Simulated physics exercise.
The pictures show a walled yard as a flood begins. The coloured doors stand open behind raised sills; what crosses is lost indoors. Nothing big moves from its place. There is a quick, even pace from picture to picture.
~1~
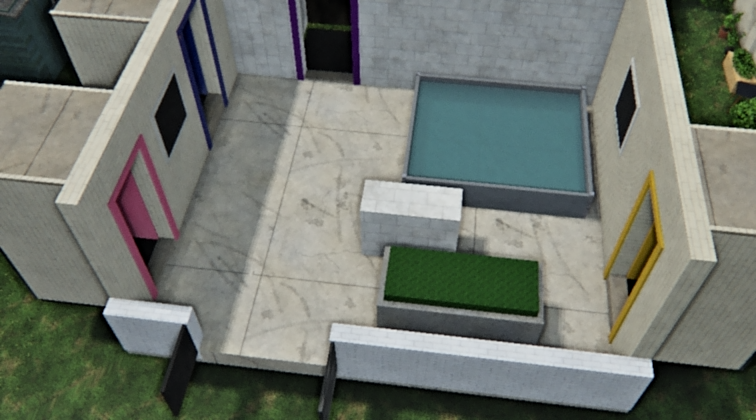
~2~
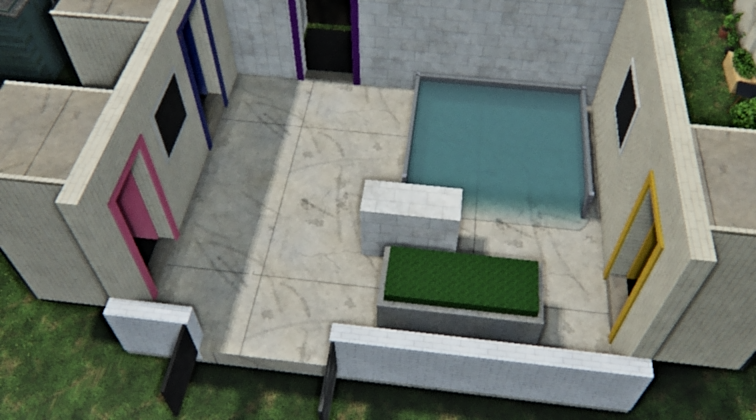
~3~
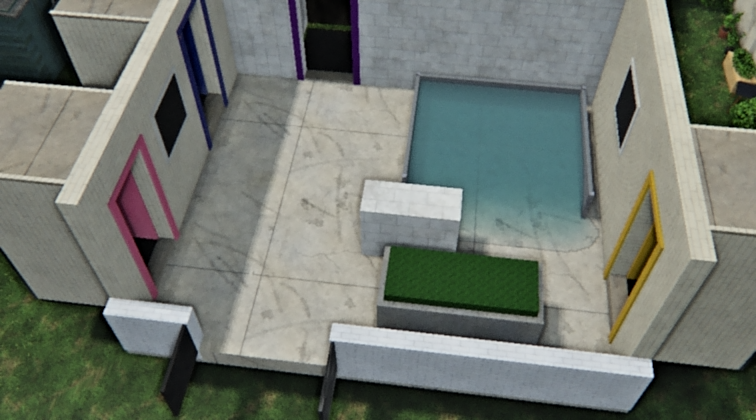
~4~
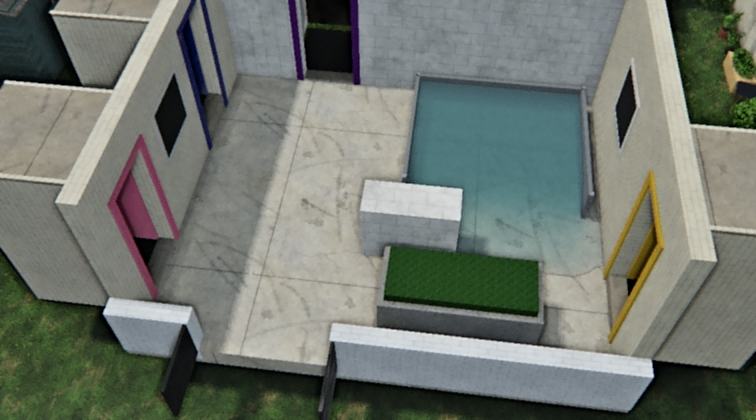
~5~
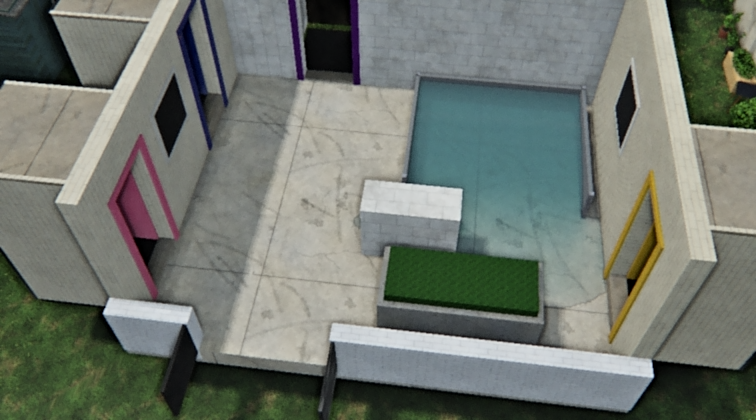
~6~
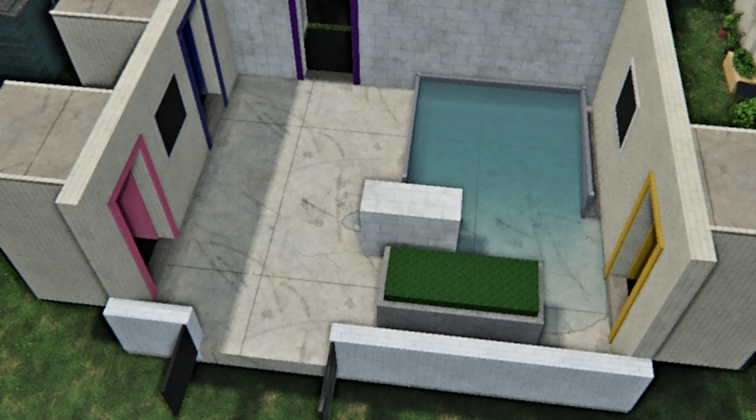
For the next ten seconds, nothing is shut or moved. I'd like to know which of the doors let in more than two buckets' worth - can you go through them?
One by one: The yellow door will be over the cap; the purple door will be over the cap; the blue door will be at or under the cap; the pink door will be over the cap.
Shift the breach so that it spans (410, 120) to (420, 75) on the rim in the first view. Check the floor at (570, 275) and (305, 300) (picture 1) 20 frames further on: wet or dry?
Note: Point one unreached; point two unreached.
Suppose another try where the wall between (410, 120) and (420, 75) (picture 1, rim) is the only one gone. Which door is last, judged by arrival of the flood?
That's the yellow one.
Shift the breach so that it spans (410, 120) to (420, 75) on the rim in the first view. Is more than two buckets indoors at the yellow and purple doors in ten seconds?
Then: Yellow door holds; purple door floods.
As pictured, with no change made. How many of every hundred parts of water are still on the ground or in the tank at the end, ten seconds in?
Roughly 84 out of every hundred parts.
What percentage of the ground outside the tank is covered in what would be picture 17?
By my count, 55 percent.
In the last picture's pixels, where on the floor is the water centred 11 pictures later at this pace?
It's close to (488, 212).
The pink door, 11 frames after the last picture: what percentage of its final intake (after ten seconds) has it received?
Share at that point: Roughly 0 %.
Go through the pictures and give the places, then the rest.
In the first frame, still water in the open tank at (498, 134).
In the second frame, the front is at a hidden place, out from the gap at (493, 201).
In the third frame, water pours out at (493, 202) and has run to a hidden place.
In the fourth frame, the front is at a hidden place, out from the gap at (493, 202).
In the fifth frame, water pours out at (493, 202) and has run to (359, 221).
In the sixth frame, the front is at (597, 313), out from the gap at (493, 202).
A moment on, water covers 30 % of the floor; the yellow door wet at the sill, nothing in, the purple door not reached, the blue door not reached, the pink door not reached.
Next, water covers 55 % of the floor; the yellow door under two buckets in, the purple door not reached, the blue door not reached, the pink door not reached.
Then, water covers 80 % of the floor; the yellow door far over two buckets in, the purple door not reached, the blue door wet at the sill, nothing in, the pink door under two buckets in.
Later, water covers 85 % of the floor; the yellow door far over two buckets in, the purple door wet at the sill, nothing in, the blue door wet at the sill, nothing in, the pink door far over two buckets in.
In the end, water covers 95 % of the floor; the yellow door far over two buckets in, the purple door over two buckets in, the blue door wet at the sill, nothing in, the pink door far over two buckets in.
